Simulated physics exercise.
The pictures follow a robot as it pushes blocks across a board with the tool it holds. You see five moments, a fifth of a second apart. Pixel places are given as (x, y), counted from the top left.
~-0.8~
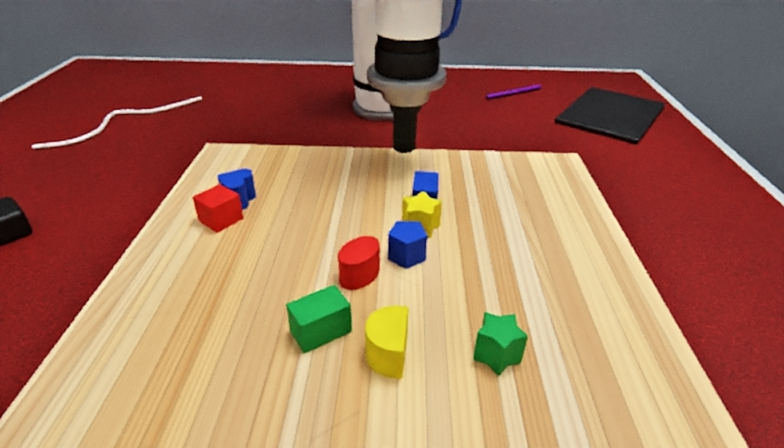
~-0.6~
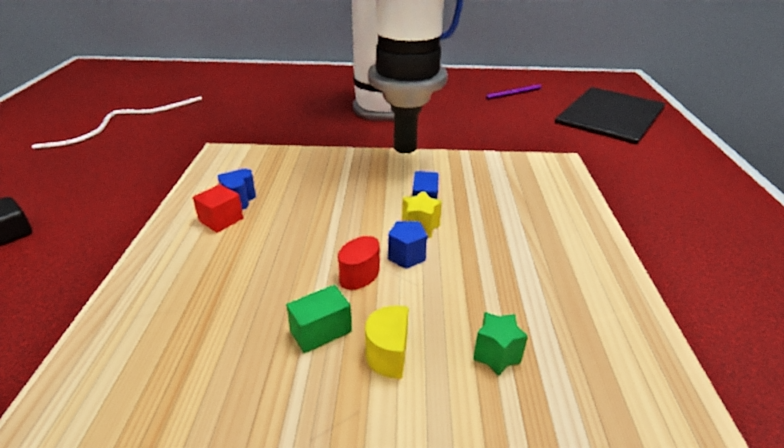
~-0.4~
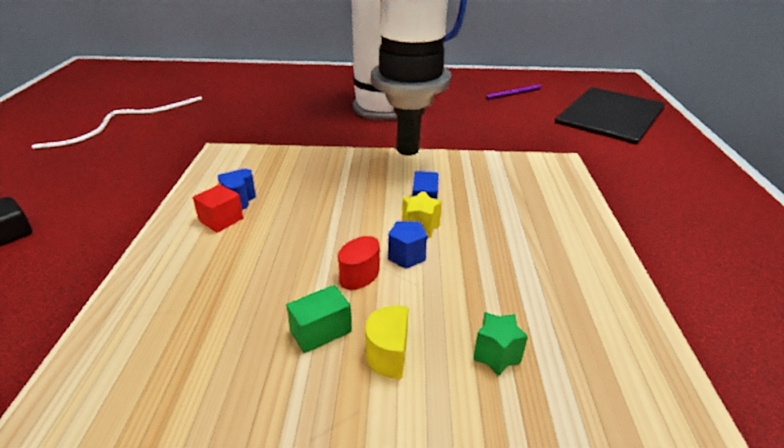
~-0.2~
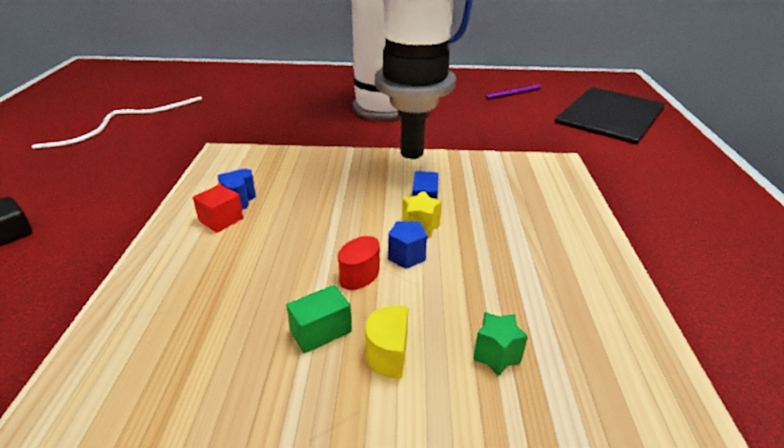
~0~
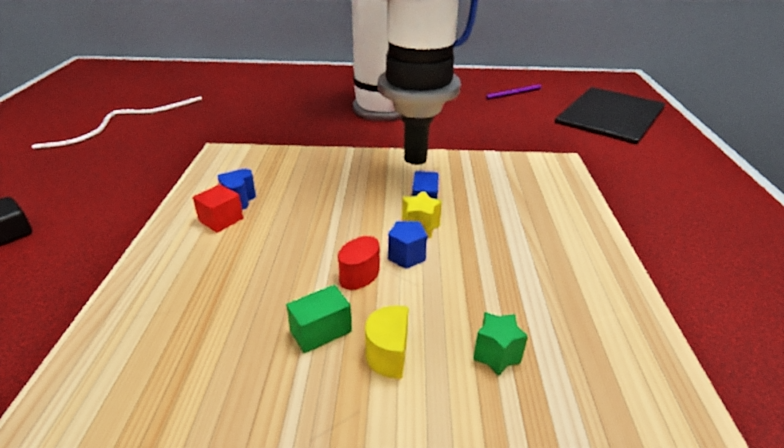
The robot arm's dark tip edged slightly right and down toward the viewer, near the small blue block behind the yellow star, while all the colored blocks on the wooden board stayed still.
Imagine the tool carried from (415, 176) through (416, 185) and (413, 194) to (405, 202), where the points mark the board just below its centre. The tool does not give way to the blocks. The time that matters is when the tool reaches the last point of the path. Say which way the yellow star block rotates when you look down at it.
The block spins clockwise.
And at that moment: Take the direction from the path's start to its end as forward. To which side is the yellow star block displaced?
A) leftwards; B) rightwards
It's A.
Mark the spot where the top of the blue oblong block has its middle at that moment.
By then it is at (430, 191).
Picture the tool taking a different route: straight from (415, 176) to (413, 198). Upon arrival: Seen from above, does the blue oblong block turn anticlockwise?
I'd say yes.
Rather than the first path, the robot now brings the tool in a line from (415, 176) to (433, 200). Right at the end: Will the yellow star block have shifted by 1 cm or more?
It seems so.
The first path, step by step. Halfway along, tool at (415, 173); yellow star block at (422, 204); blue oblong block at (427, 183).
At the end, tool at (406, 186); yellow star block at (430, 210), turned 55° clockwise; blue oblong block at (430, 191), turned 55° anticlockwise.
